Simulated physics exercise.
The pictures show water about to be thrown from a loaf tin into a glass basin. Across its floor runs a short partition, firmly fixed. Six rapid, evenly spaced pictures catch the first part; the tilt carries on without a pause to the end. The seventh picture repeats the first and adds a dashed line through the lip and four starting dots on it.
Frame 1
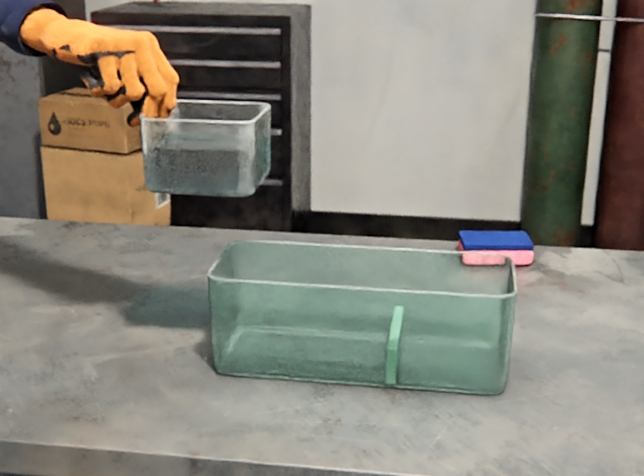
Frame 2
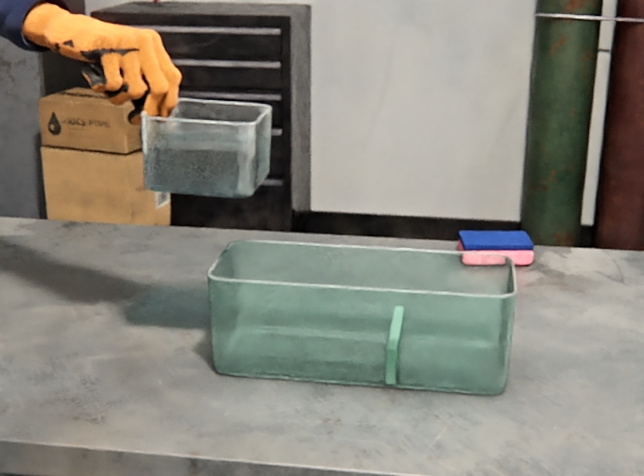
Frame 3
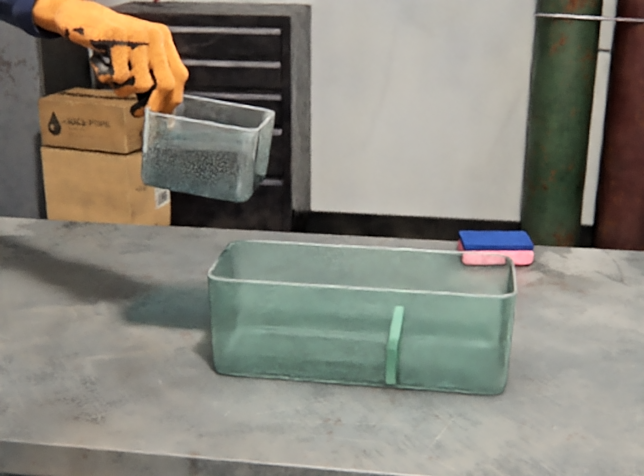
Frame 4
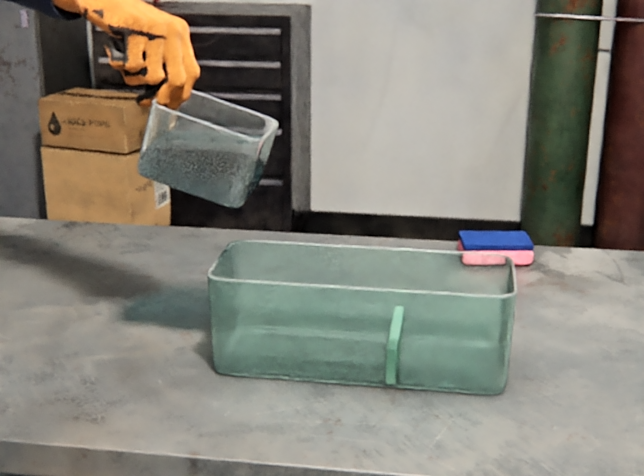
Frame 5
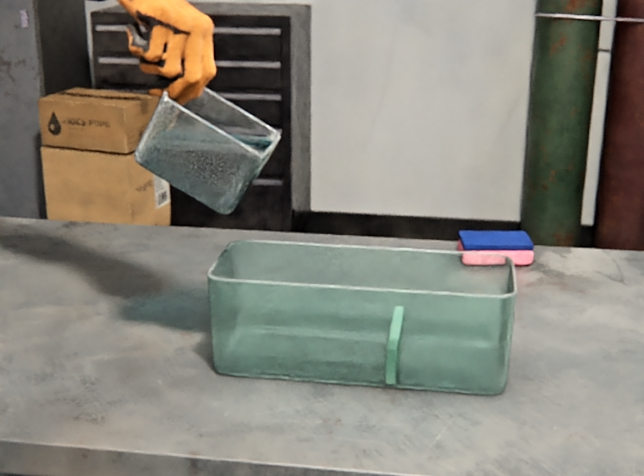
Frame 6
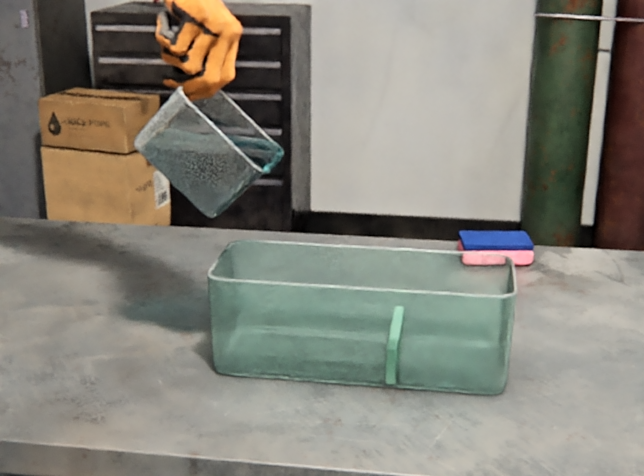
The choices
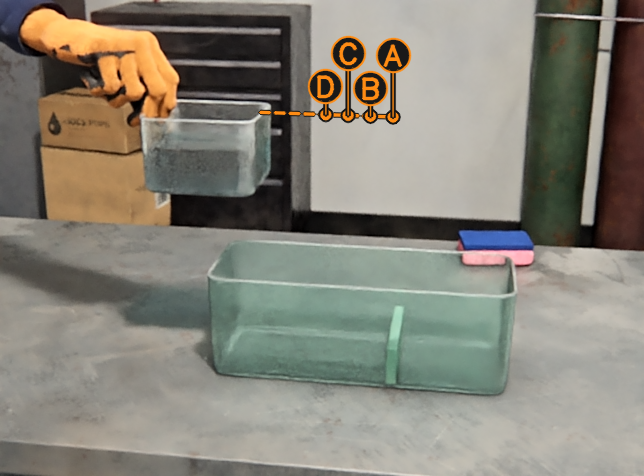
We see an orange-gloved hand holding a small clear container of water above and behind a long glass basin on a grey table, then steadily tilting it rightward until water reaches over its lower lip.
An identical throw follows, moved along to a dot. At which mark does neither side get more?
The answer is place C.
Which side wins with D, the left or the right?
The left side.
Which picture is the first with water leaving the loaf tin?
Picture 6.
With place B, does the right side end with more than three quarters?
No.
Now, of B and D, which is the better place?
That is place B.
On the marked copy, A at (393, 117); B at (370, 116); C at (348, 115); D at (325, 114).
If A is chosen, about 8 % ends left of the wall and 91 % right of it.
If B is chosen, about 31 % ends left of the wall and 68 % right of it.
If C is chosen, about 49 % ends left of the wall and 50 % right of it.
If D is chosen, about 86 % ends left of the wall and 13 % right of it.
